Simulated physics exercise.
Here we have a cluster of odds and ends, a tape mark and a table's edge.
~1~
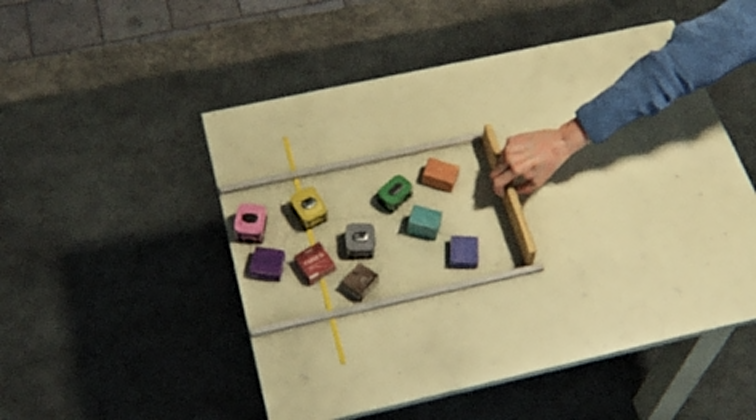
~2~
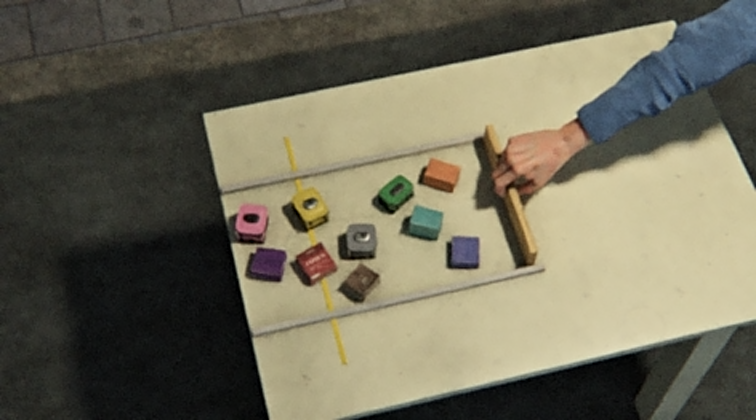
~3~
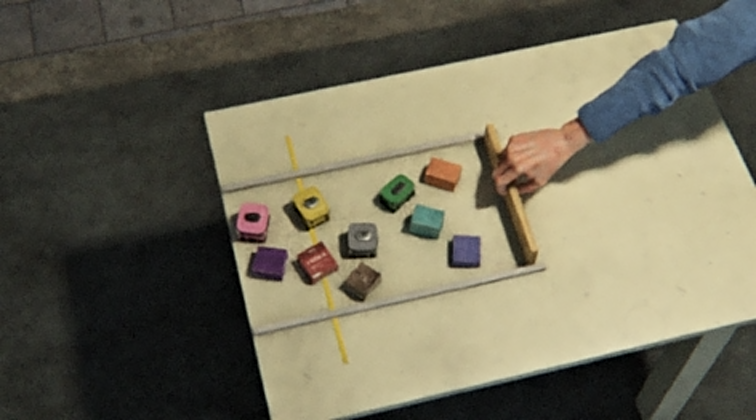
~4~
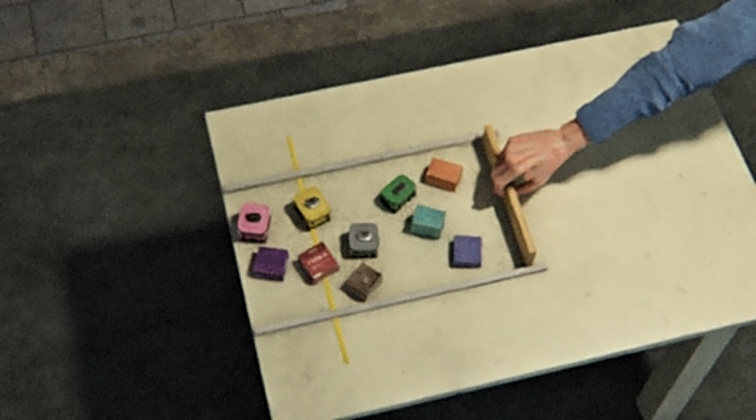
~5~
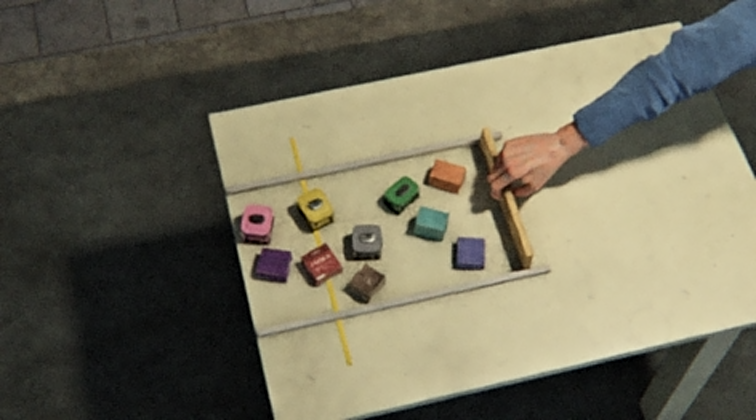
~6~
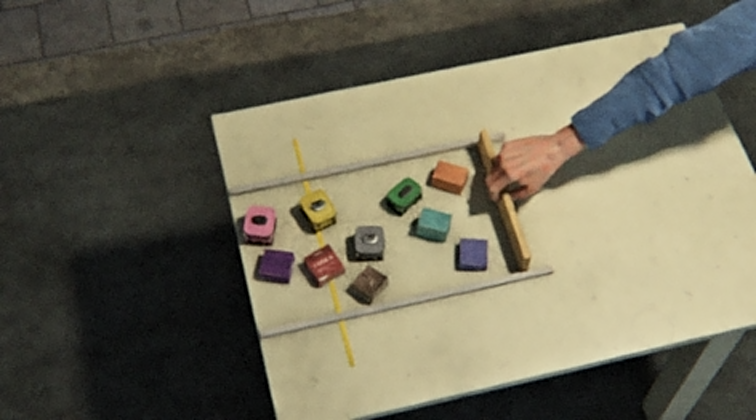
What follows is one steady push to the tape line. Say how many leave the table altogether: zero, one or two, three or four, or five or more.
The number that fall off is one or two.
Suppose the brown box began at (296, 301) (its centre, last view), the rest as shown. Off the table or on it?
The brown box survives.
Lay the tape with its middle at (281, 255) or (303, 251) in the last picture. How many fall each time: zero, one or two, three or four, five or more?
In that order: At least five; three or four.
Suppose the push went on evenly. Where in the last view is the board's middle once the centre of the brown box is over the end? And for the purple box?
Near (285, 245) and (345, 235).
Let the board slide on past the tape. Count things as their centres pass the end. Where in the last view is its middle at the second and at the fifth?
Near (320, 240) and (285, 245).
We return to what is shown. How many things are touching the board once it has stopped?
That makes 4.
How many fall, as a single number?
The count is 1.
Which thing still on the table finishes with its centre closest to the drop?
Foremost is the red box.
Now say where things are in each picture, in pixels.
The first picture shows pink case (251, 223); purple box (268, 264); red box (315, 263); board (508, 194); tape (313, 244).
The second picture shows purple box (269, 264); green case (396, 194).
The third picture shows red box (318, 263); board (510, 193).
The fourth picture shows pink case (255, 223); blue block (467, 252).
The fifth picture shows purple box (274, 265); orange block (448, 176).
The sixth picture shows pink case (261, 225); purple box (277, 266); red box (324, 266); board (503, 200); tape (322, 246).
Soon after, none off yet; pink case at rest near (261, 225); purple box at rest near (277, 266); red box at rest near (324, 266).
Then, none off yet; pink case at rest near (261, 225); purple box at rest near (275, 266); red box moved a little near (310, 270).
At rest, the number that fall off is one or two; fallen, purple box.
